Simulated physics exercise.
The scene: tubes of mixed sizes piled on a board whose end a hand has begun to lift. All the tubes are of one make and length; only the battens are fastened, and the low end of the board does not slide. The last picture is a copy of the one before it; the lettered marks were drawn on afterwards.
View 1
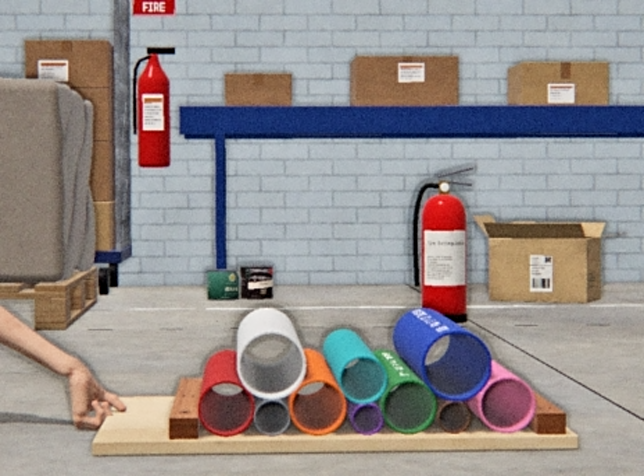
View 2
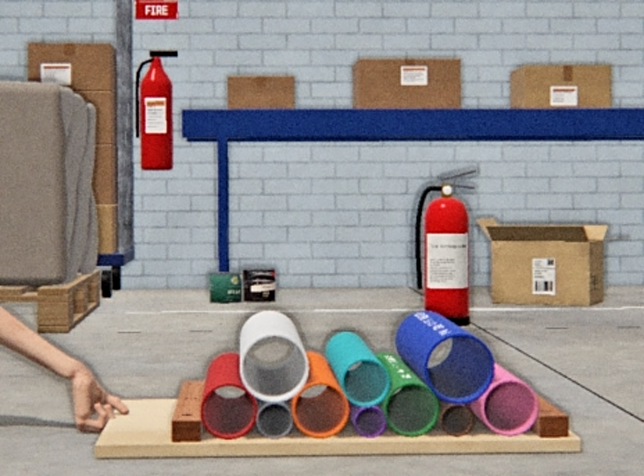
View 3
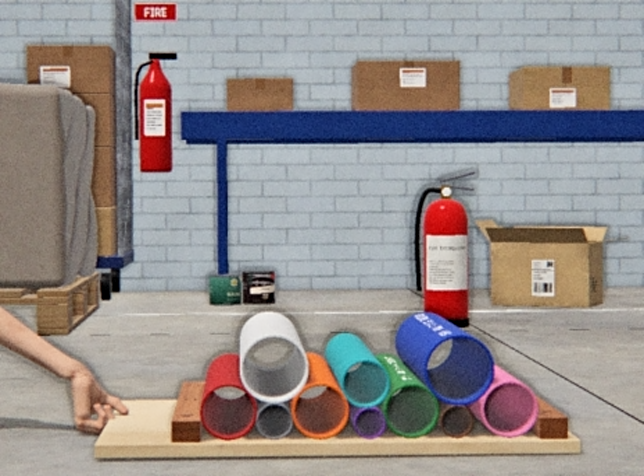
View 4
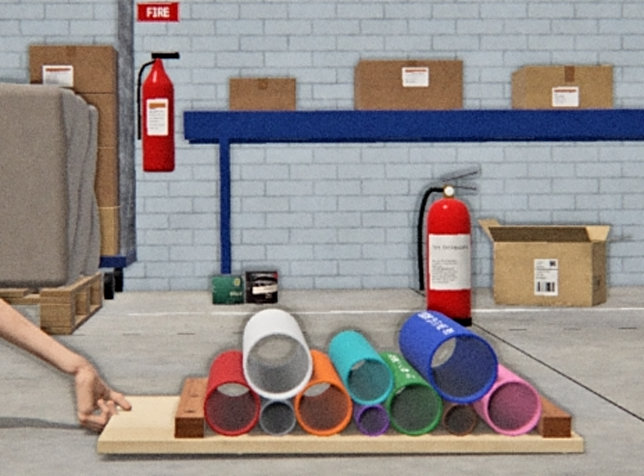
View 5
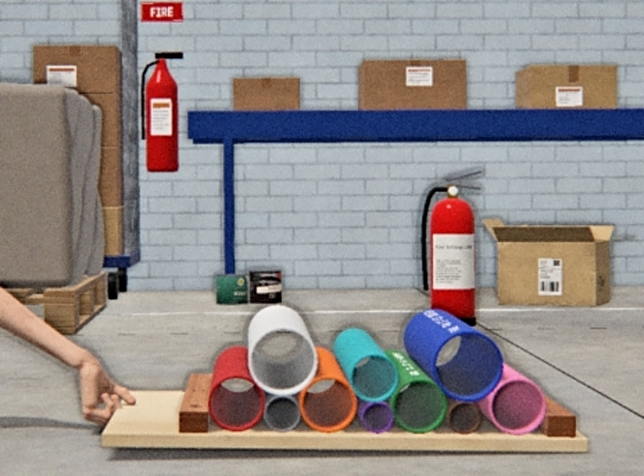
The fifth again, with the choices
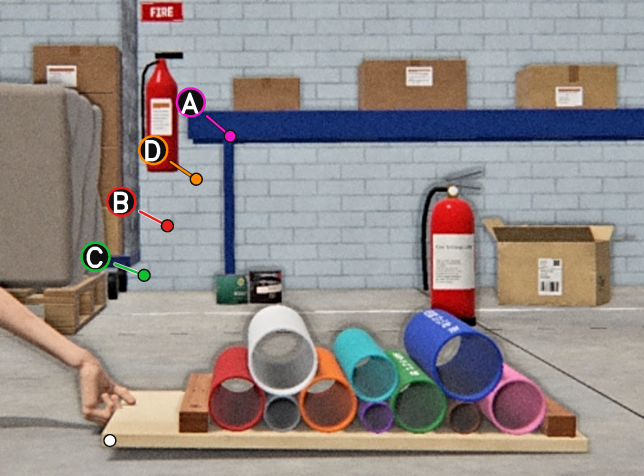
Warehouse floor, a hand at the left slightly raising the end of a board stacked with colourful tubes between two wooden battens.
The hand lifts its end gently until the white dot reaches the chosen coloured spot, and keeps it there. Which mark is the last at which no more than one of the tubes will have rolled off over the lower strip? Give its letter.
The last mark within the limit is A.
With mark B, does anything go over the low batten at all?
At B: No.
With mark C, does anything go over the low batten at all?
No, at C.
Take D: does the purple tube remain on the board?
The purple tube: Yes.
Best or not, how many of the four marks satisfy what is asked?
Four of the four.
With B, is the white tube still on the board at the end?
The white tube: Yes.
On the copy, A at (230, 136); B at (167, 226); C at (144, 275); D at (196, 179); the white dot at (110, 441).
On A. First, board at 21°.
Then, board at 40°.
Finally, board at 41°, none over the low batten.
By contrast, B none over the low batten; C none over the low batten; D none over the low batten.
